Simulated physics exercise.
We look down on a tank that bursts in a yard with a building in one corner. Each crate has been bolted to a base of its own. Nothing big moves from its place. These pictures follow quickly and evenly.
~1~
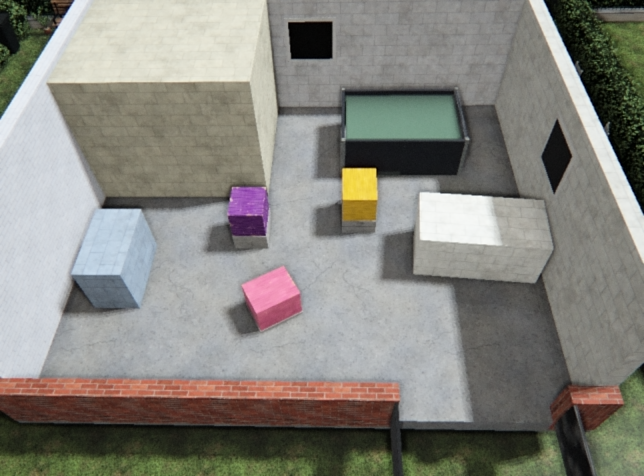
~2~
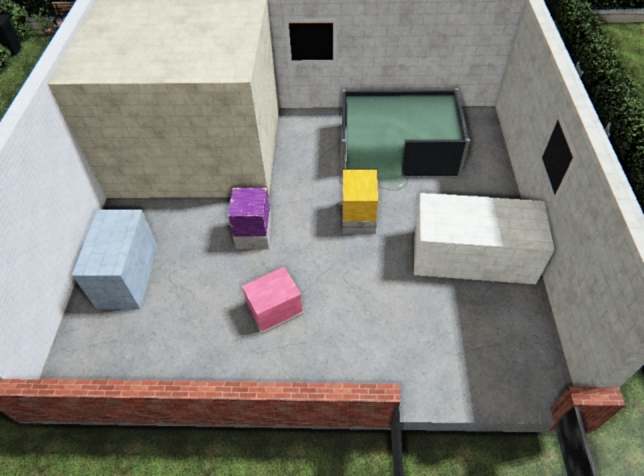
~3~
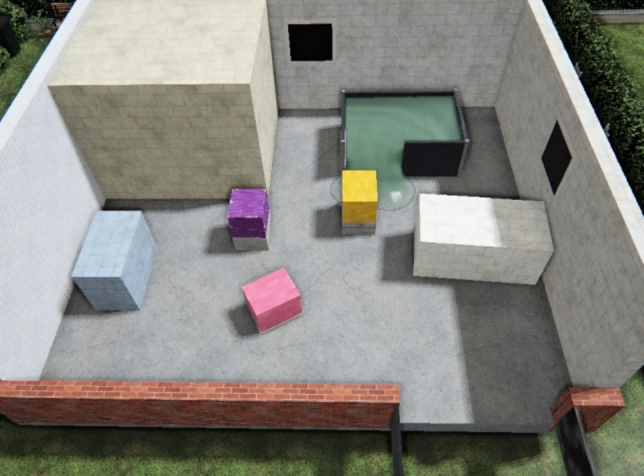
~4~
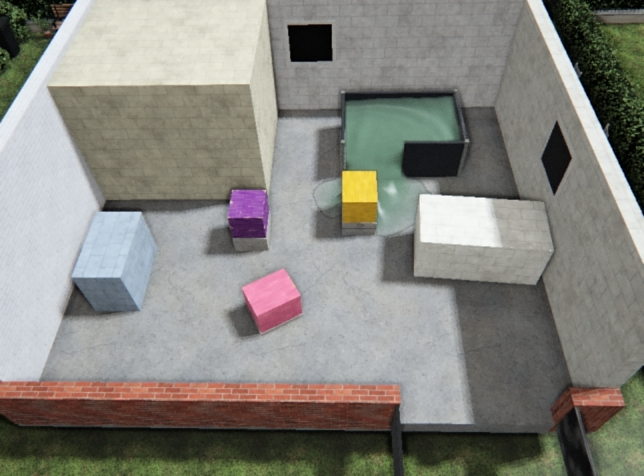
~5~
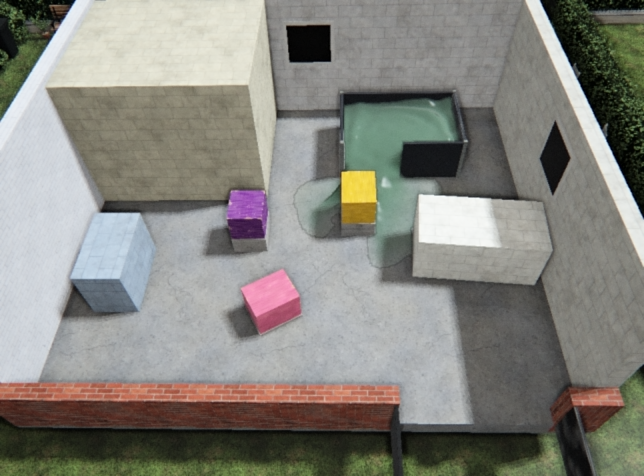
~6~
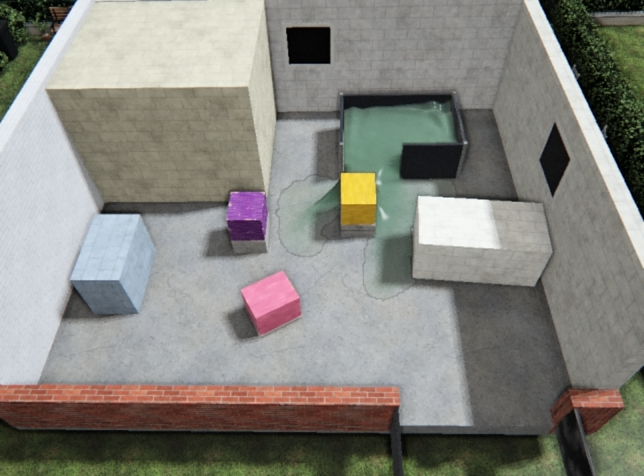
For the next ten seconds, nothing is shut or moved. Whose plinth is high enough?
One by one: Pink crate: Becomes wet, purple crate: Remains dry, yellow crate: Becomes wet.
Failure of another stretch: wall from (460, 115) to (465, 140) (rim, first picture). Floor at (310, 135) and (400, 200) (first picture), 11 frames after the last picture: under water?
In the order asked: Left untouched and swamped.
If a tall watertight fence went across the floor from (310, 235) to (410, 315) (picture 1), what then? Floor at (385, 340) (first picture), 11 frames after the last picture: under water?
At that place: Dry.
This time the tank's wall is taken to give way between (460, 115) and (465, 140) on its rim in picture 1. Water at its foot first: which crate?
It is the yellow-painted one.
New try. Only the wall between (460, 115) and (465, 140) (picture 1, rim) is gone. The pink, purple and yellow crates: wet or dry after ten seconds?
The pink crate is reached; the purple crate is not reached; the yellow crate is not reached.
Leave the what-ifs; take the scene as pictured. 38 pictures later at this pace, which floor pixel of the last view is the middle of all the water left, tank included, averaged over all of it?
The water centres close to (325, 218).
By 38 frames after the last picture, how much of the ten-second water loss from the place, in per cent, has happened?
My reading is about 70 per cent.
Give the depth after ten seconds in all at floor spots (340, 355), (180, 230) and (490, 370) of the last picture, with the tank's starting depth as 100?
Going in order, that's 6, 6 and 2 %.
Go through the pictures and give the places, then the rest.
The first frame shows the tank at (402, 117) is whole and still.
In the second frame, the front is at (342, 178), out from the gap at (374, 162).
In the third frame, the front is at (401, 204), out from the gap at (373, 165).
In the fourth frame, the front is at (391, 232), out from the gap at (373, 167).
In the fifth frame, the front is at (388, 262), out from the gap at (372, 167).
In the sixth frame, the front is at (387, 293), out from the gap at (372, 168).
A moment on, water covers 30 % of the floor; the pink crate water round its plinth, the purple crate water round its plinth, the yellow crate water round its plinth.
Next, water covers 50 % of the floor; the pink crate water round its plinth, the purple crate water round its plinth, the yellow crate water round its plinth.
Then, water covers 75 % of the floor; the pink crate water round its plinth, the purple crate water round its plinth, the yellow crate water round its plinth.
Later, water covers 90 % of the floor; the pink crate water round its plinth, the purple crate water round its plinth, the yellow crate water round its plinth.
In the end, water covers 90 % of the floor; the pink crate was topped, the purple crate stayed above the water, the yellow crate was topped.
